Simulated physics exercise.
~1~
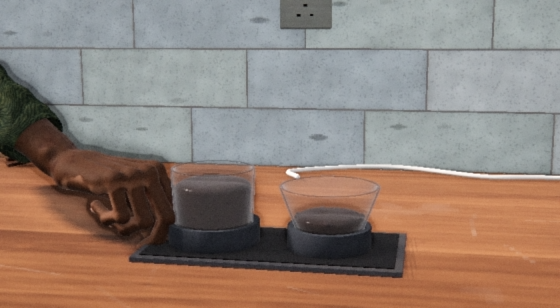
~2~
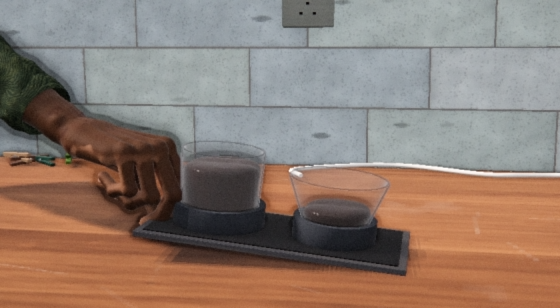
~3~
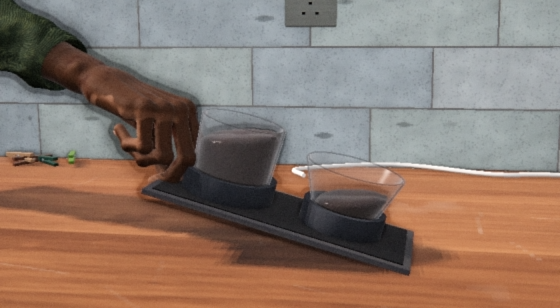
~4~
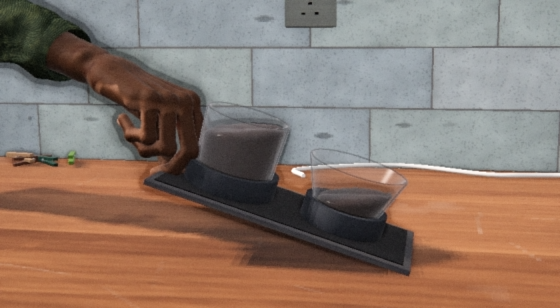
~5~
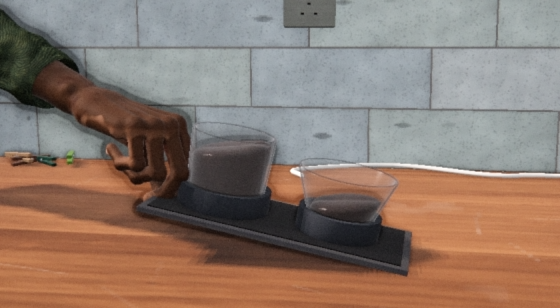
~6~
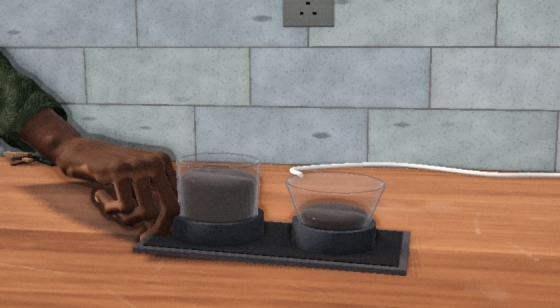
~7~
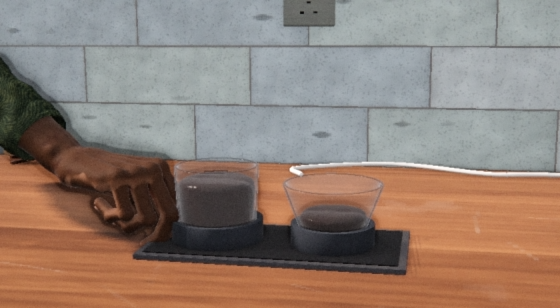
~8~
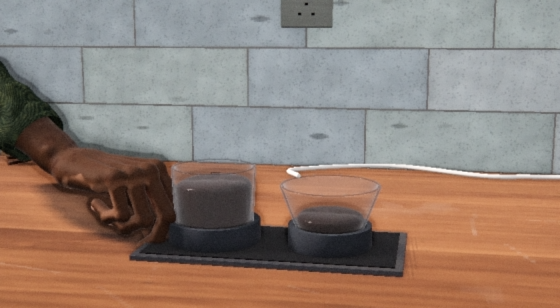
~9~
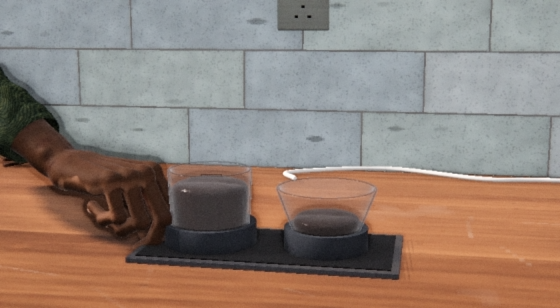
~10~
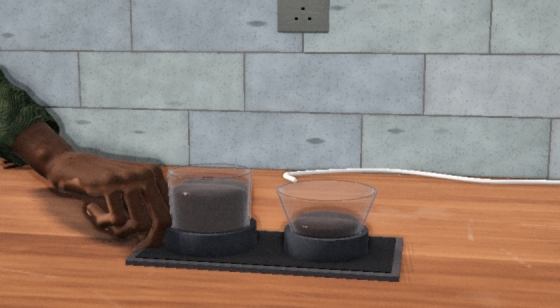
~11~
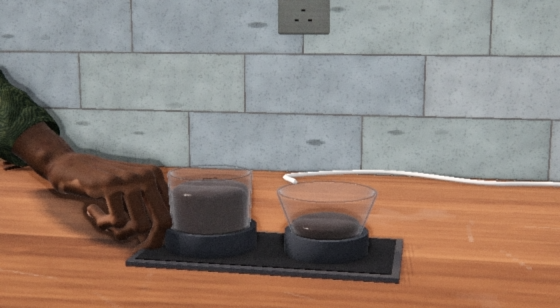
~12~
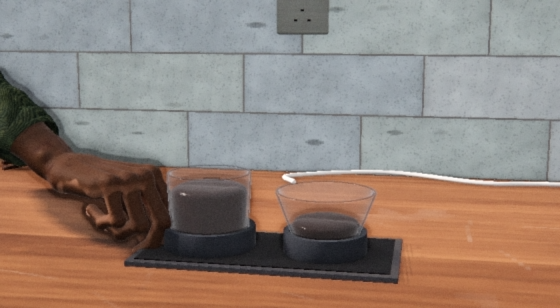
On a wooden counter before a grey tiled wall, a hand lifts the left end of a dark tray holding two clear cups of dark liquid, tilting it gently, then lowers it until the tray rests flat, with both cups upright and still holding their liquid.
